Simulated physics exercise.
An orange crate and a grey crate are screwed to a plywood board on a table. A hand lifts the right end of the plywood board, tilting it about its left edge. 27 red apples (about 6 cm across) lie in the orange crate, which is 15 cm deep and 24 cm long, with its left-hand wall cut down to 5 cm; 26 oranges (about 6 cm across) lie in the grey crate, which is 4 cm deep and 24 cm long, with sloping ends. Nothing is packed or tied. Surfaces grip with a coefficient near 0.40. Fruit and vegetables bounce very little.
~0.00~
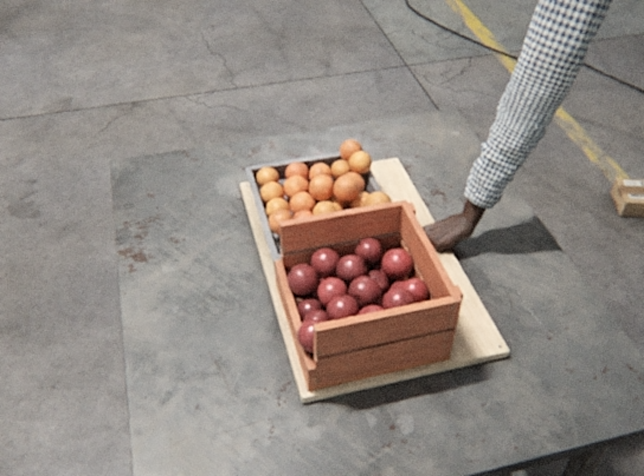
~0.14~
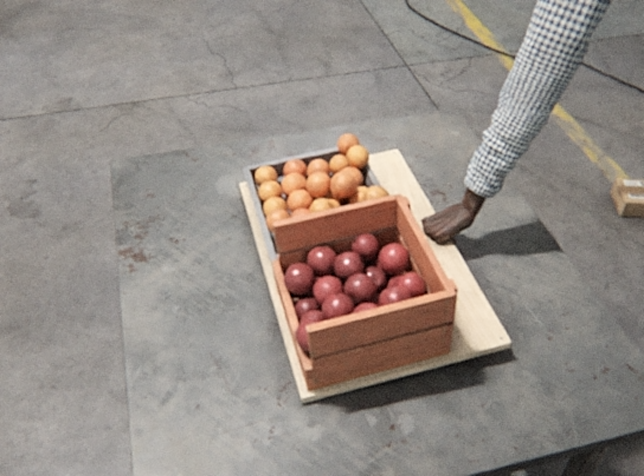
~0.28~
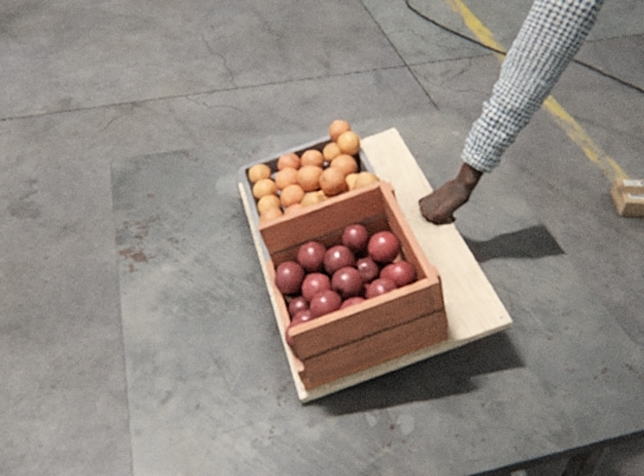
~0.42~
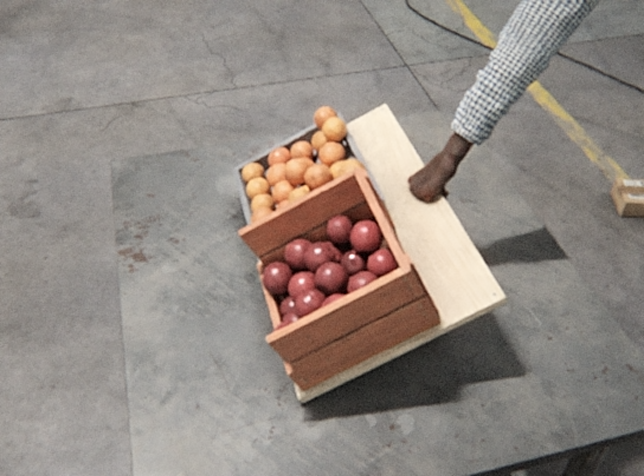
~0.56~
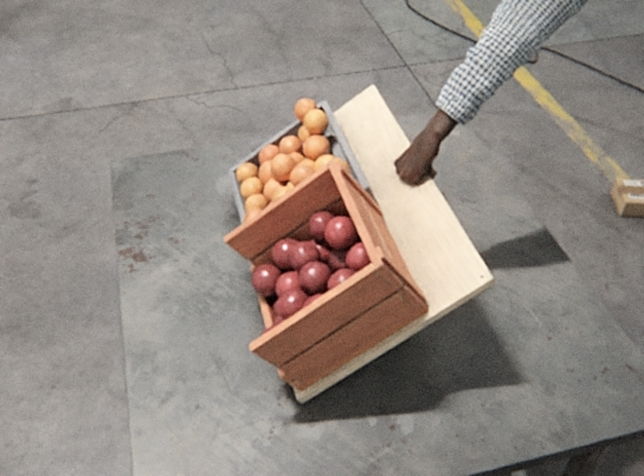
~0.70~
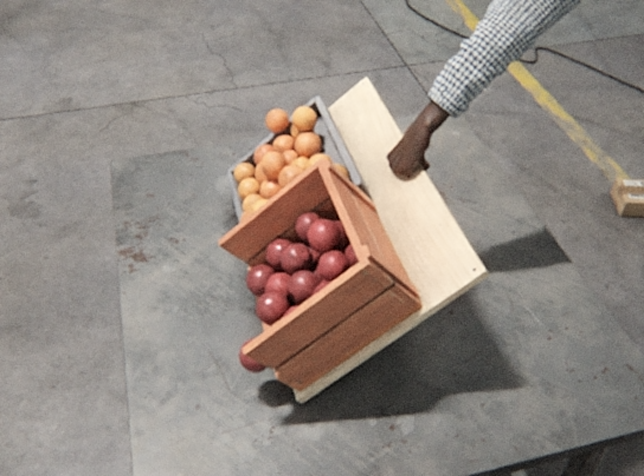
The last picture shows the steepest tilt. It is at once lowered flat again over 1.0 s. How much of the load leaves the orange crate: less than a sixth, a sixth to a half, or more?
Out of the orange crate go between a sixth and a half of the red apples.
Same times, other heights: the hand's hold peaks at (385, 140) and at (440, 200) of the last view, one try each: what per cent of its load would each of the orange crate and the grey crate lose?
Orange crate 40 then 0, grey crate 20 then 0 per cent.
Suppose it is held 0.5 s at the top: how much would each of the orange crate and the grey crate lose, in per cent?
Then orange crate 40, grey crate 10 per cent.
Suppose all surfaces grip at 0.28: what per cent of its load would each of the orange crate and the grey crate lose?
In that case orange crate 20, grey crate 20 per cent.
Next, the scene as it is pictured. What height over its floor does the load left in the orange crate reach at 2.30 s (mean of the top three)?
Roughly 10 cm high.
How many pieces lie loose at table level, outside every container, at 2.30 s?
About 8.
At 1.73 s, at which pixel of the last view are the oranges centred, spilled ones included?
At about (302, 207).
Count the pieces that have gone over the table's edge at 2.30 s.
Some 6 pieces.
After 0.96 s, tilt 32°; 4 of 27 out of the orange crate and 2 of 26 out of the grey crate.
After 1.28 s, tilt 14°; 9 of 27 out of the orange crate and 5 of 26 out of the grey crate.
After 1.73 s, tilt 0°; 9 of 27 out of the orange crate and 6 of 26 out of the grey crate.
Final count (at 2.30 s), 9 of 27 out of the orange crate and 6 of 26 out of the grey crate. Asked share, 9 of 27, 33 per cent.
